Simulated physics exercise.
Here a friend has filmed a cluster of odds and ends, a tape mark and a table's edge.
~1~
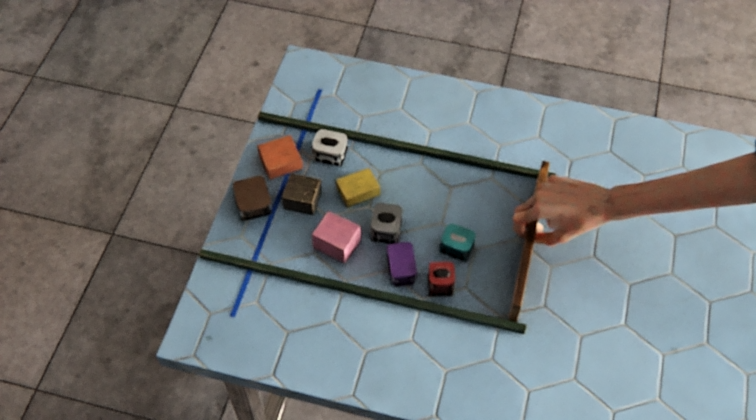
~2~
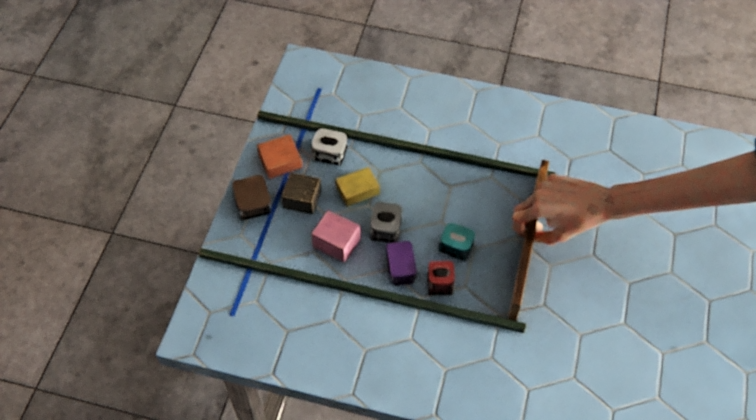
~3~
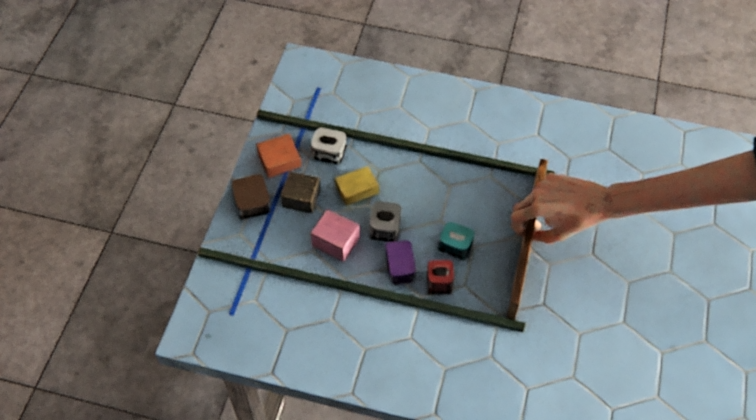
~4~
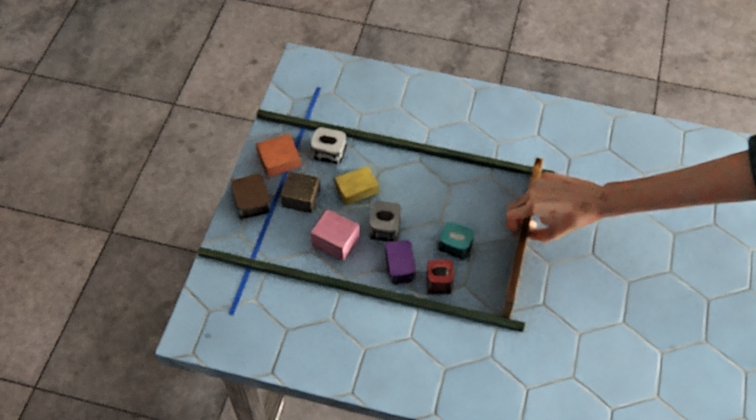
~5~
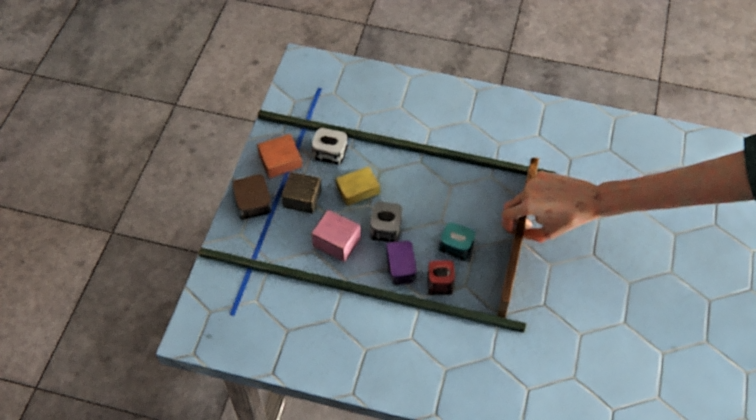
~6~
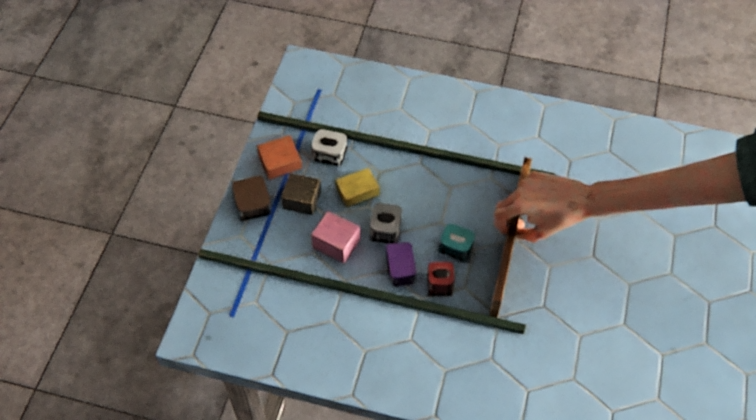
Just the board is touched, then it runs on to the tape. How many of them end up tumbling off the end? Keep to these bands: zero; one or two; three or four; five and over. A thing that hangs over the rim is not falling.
Pretty sure the pieces that leave the surface number three or four this time.
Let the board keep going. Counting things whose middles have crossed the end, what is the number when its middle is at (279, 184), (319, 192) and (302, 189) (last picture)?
Going through the three places, I get 4, 1 and 1.
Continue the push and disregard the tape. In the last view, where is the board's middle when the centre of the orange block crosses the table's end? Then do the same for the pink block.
Its middle is around (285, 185) and around (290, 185).
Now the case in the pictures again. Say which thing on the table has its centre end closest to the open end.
The one in question is the grey case.
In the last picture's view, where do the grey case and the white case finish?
First object: (236, 182); second object: (283, 137).
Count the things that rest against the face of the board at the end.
The number is 4.
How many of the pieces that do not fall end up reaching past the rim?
Answer: 1.
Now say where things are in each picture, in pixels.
In the first picture, brown case (253, 199); orange block (280, 157); black block (302, 194); board (530, 239); tape (280, 194).
In the second picture, orange block (280, 156); white case (330, 147).
In the third picture, black block (301, 193); turquoise case (457, 241).
In the fourth picture, brown case (251, 196); yellow block (357, 185).
In the fifth picture, orange block (280, 156); purple case (401, 263).
In the sixth picture, brown case (252, 198); orange block (279, 157); black block (301, 194); board (511, 235); tape (279, 194).
A little later, none off yet; brown case at rest near (252, 198); orange block at rest near (279, 157); black block at rest near (301, 194).
Next, none off yet; brown case shifted a little near (242, 198); orange block at rest near (279, 156); black block shifted about its own width near (279, 187).
When it is over, the number that fall off is three or four; down, pink block, black block, orange block and brown case.
